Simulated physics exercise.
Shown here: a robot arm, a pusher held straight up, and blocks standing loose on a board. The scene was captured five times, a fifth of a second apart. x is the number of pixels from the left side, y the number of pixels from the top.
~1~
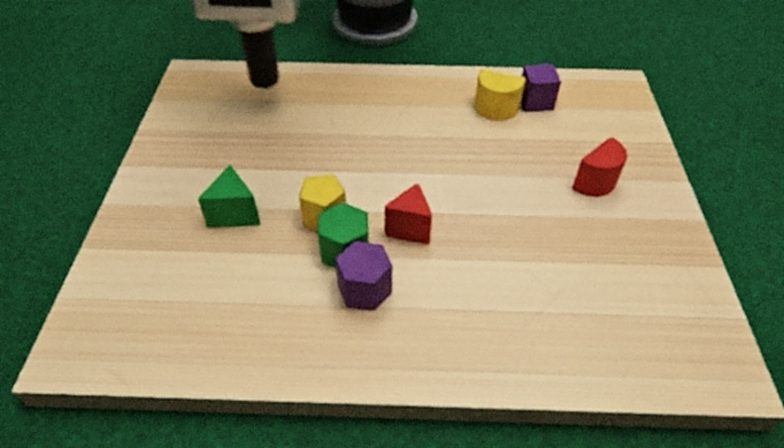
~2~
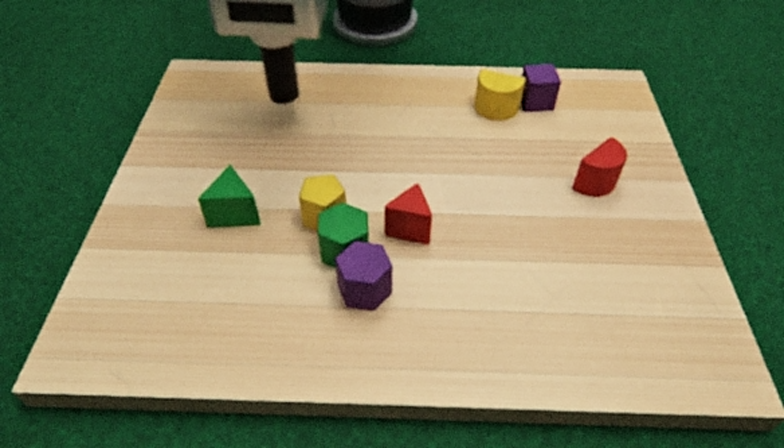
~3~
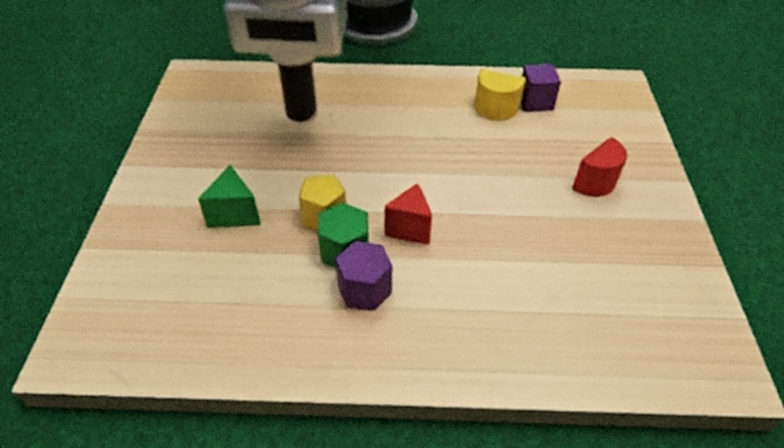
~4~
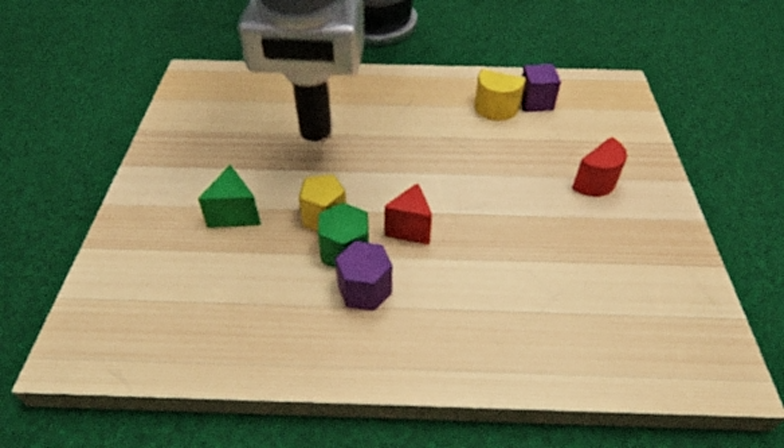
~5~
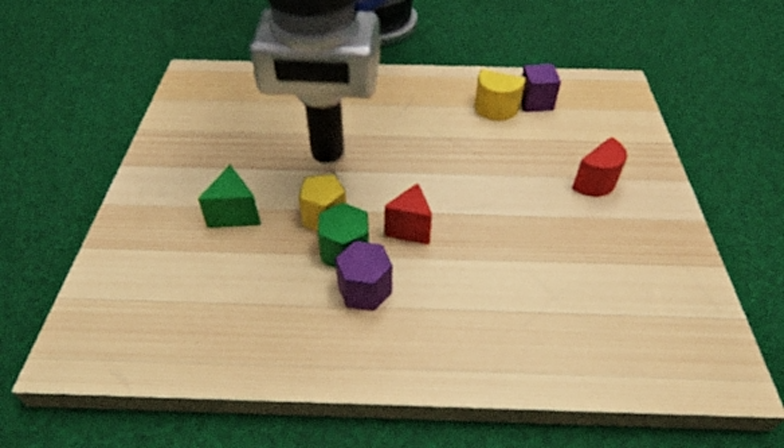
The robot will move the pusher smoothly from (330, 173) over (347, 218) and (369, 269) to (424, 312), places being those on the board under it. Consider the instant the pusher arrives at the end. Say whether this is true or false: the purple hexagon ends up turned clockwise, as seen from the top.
Answer: False.
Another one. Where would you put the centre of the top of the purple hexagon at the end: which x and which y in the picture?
Its top middle: (377, 305).
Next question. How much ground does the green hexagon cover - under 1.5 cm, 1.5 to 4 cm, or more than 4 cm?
Displacement: Past 4 cm.
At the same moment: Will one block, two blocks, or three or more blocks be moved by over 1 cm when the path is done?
The answer is three or more blocks.
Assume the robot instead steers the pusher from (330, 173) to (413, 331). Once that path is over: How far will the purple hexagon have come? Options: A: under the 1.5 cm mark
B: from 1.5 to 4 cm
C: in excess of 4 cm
(C)
What follows on the original path. One third of the way, pusher (346, 199); yellow pentagonal block (319, 212), turned 45° clockwise; green hexagon (336, 249); purple hexagon (370, 284), turned 25° anticlockwise.
Two thirds of the way, pusher (369, 251); yellow pentagonal block (314, 221), turned 85° clockwise; green hexagon (332, 265), turned 20° clockwise; purple hexagon (371, 297), turned 60° anticlockwise.
At the end, pusher (425, 294); yellow pentagonal block (314, 221), turned 85° clockwise; green hexagon (332, 266), turned 25° clockwise; purple hexagon (377, 305), turned 35° anticlockwise; red triangle not moved.
